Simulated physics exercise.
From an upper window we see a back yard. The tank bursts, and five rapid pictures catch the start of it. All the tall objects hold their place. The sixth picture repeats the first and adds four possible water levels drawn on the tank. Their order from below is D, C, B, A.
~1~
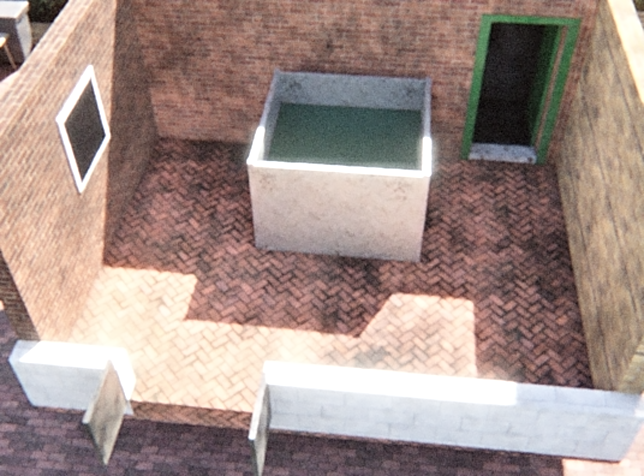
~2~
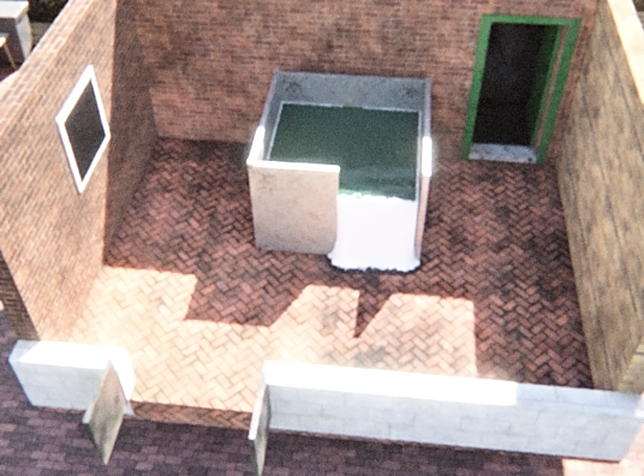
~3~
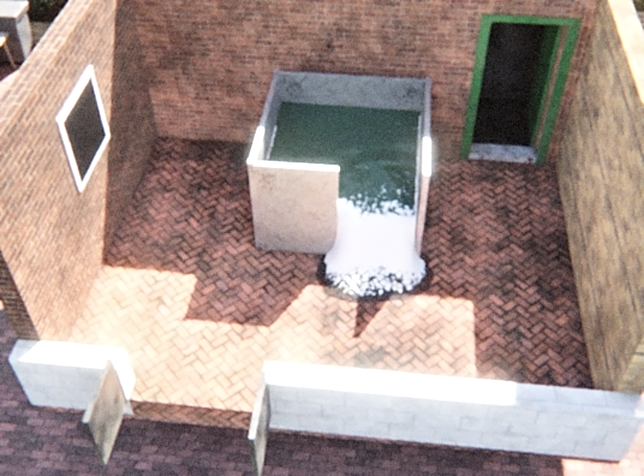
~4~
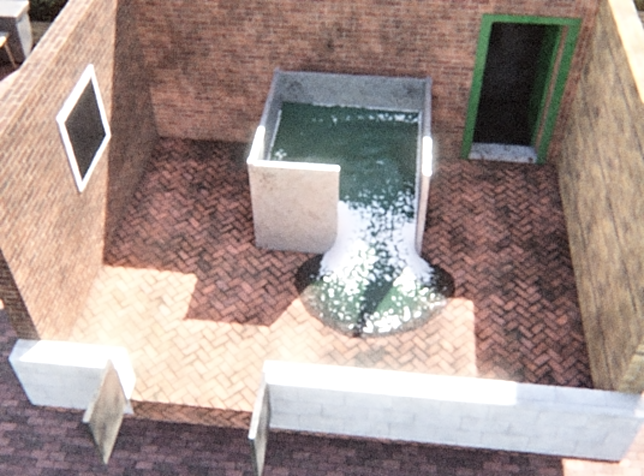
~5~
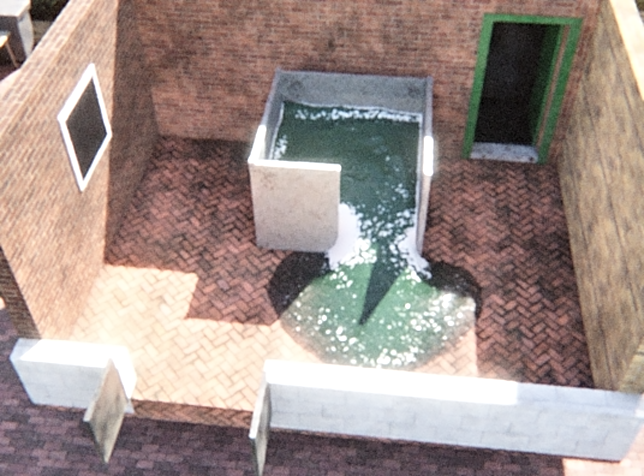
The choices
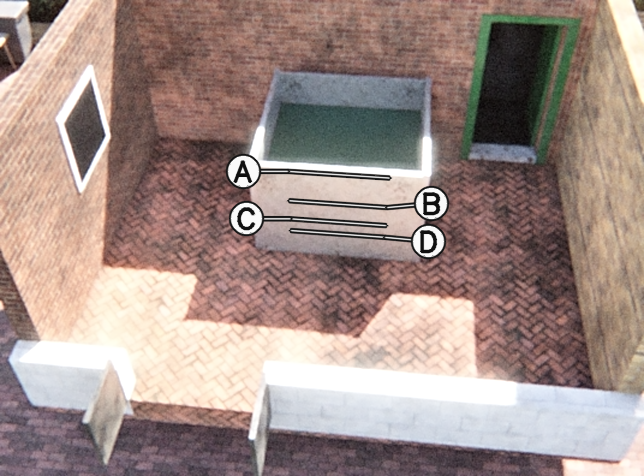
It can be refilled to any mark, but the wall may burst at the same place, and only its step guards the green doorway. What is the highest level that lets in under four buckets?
That is level D.
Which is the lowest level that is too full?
Level C.
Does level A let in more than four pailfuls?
Yes, it does.
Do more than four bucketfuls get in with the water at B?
Yes, it does.
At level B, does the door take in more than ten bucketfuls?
Yes.
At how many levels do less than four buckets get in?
One of them.
On the marked copy, A at (338, 174); B at (338, 204); C at (337, 222); D at (337, 233); from the bottom up D, C, B, A.
For level A, dozens of bucketfuls pour in.
For level B, dozens of bucketfuls pour in.
For level C, about 9 bucketfuls get in.
For level D, a splash gets over, under a bucket.
